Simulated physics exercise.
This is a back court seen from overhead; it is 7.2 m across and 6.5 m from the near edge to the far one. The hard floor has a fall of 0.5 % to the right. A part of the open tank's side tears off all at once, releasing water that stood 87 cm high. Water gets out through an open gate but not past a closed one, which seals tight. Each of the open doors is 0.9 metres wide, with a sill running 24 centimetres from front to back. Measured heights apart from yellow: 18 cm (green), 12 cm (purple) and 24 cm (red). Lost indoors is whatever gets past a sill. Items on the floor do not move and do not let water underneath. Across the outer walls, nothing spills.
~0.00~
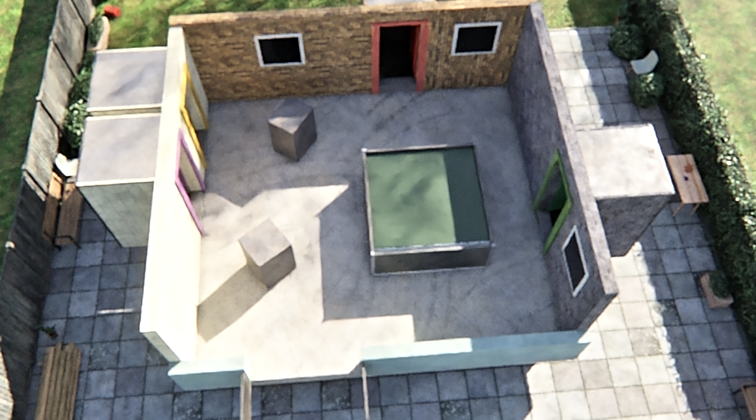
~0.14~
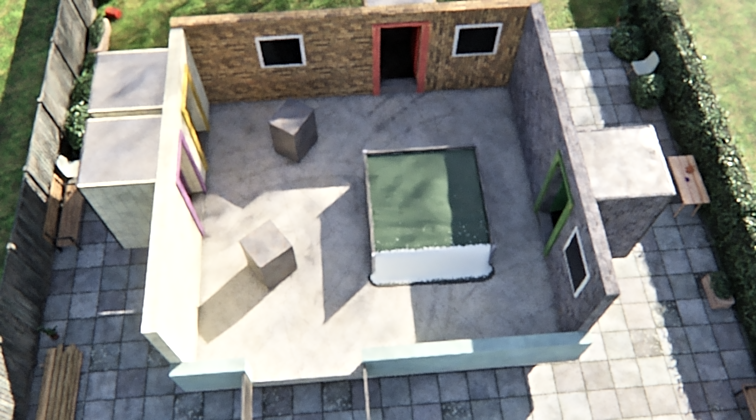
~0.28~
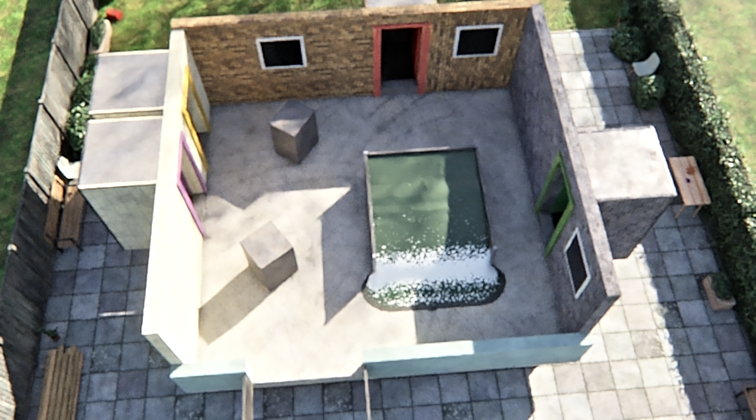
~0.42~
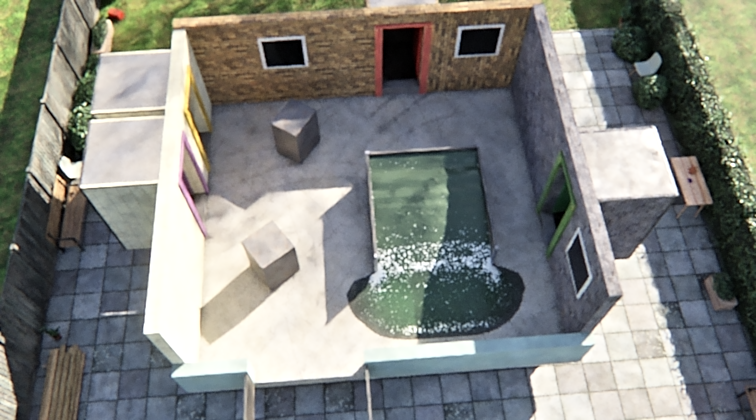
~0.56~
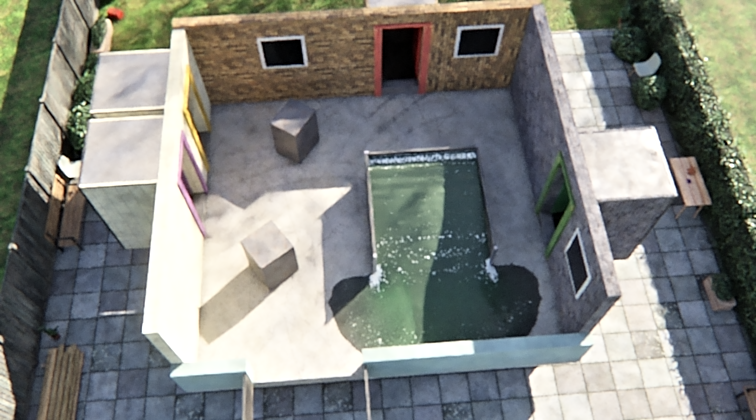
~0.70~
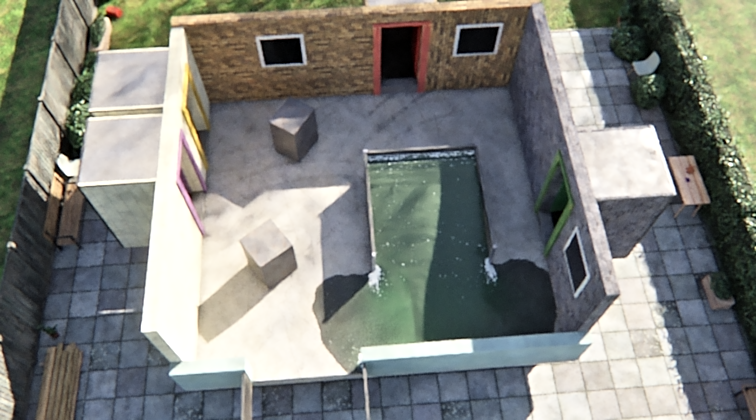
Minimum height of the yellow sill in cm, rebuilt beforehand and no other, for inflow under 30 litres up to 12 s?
12 cm.
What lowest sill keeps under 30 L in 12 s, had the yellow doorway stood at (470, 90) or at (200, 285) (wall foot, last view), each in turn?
Minimums: Roughly 29 cm and 16 cm.
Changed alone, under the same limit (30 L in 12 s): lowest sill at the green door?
The green door needs around 11.0 cm.
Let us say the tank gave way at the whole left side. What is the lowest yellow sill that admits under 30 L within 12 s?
Then 26 cm.
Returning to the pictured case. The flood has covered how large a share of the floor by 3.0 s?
Wet: Close to 45 %.
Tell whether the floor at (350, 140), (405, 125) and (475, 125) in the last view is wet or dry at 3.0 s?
So the three spots come out spared, spared, swamped, in that order.
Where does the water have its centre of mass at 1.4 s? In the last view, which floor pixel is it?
Approximately (431, 265).
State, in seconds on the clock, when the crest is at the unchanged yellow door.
Crest at t of about 8.0 s.
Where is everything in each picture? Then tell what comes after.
The first picture shows the open tank at (426, 198) is whole and still, 87 cm deep; the yellow door at (195, 121) is dry.
In the second picture, the front is at (377, 284), 0.2 m from the gap at (432, 264); 0.4 m2 of floor is wet, 87 cm left at the back.
In the third picture, the front is at (386, 307), 0.7 m from the gap at (432, 265); 1.7 m2 of floor is wet, 87 cm left at the back.
In the fourth picture, the front is at (396, 335), 1.3 m from the gap at (434, 266); 3.8 m2 of floor is wet, 85 cm left at the back.
In the fifth picture, water pours out at (433, 266) and has run 1.8 m, to a hidden place; about 12 cm deep outside, 76 cm at the back.
In the sixth picture, water pours out at (431, 265) and has run 2.1 m, to a hidden place; about 12 cm deep outside, 74 cm at the back; 4.5 m in a straight line remain to the yellow door at (197, 122).
After 1.4 s water covers 20 % of the floor, deepest (66 cm) near (557, 346); it has not reached the yellow door.
After 3.0 s water covers 45 % of the floor, deepest (46 cm) near (557, 346); it has not reached the yellow door.
After 12.0 s water covers 100 % of the floor, deepest (12 cm) near (346, 214); 7 cm at the yellow door, 56 litres in over its 9 cm sill.
At the yellow door as built, the water arrived by 3.9 s and peaked near 19 cm at 7.8 s.
With a sill of 10.5 cm, 40 litres would have come in within the 12 s; with 14.5 cm, 15 litres. So under 30 litres takes about 12 cm.
